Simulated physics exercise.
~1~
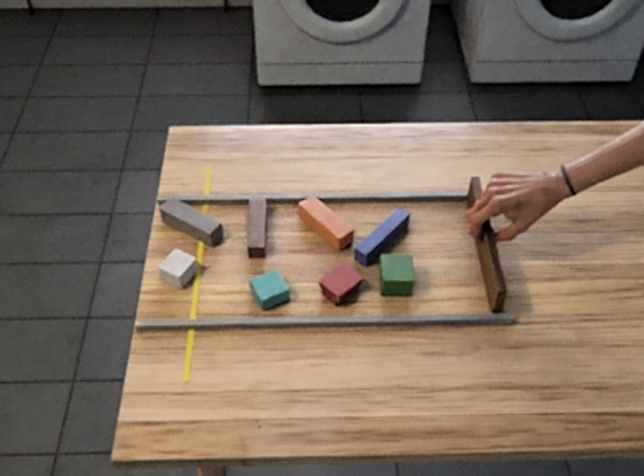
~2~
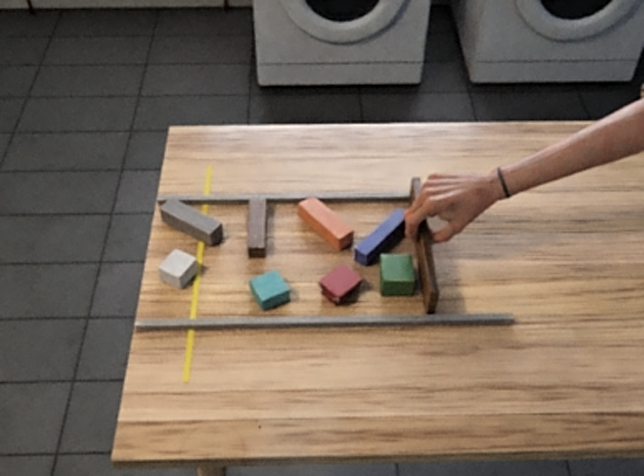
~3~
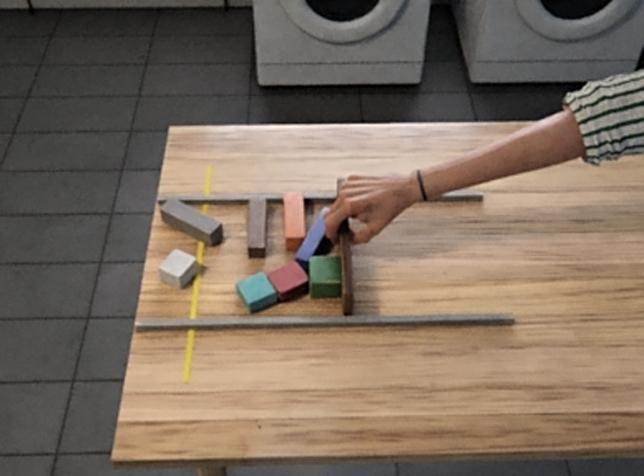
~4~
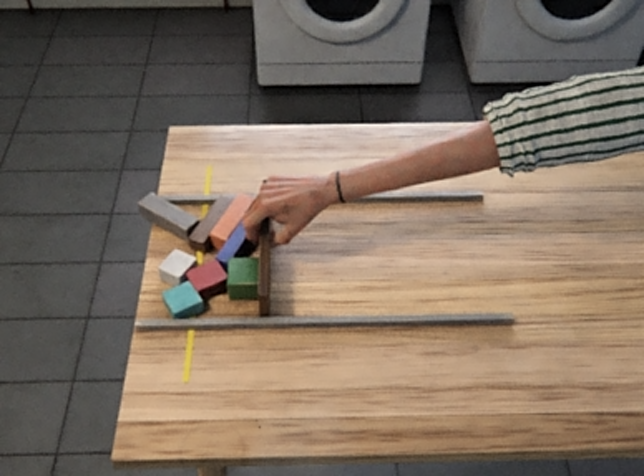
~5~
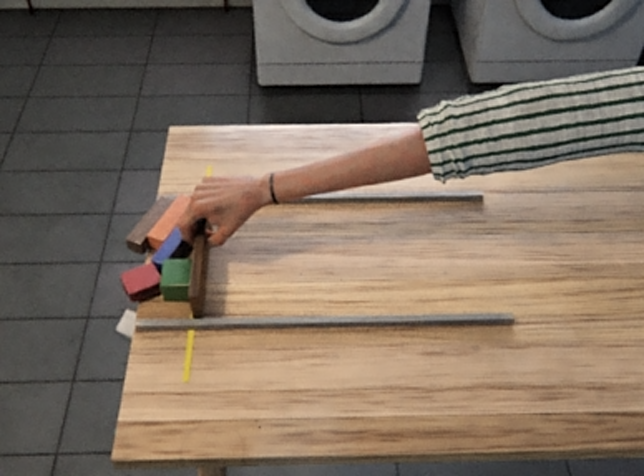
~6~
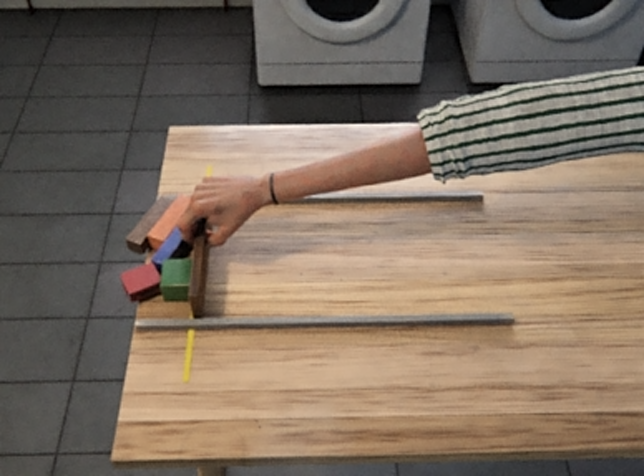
A hand slid an upright board left between two rails, bunching the scattered blocks and bars together and pushing them toward the table's edge. The turquoise, white and grey pieces went off, while the others stayed crowded at the edge as the board stopped by the yellow tape.
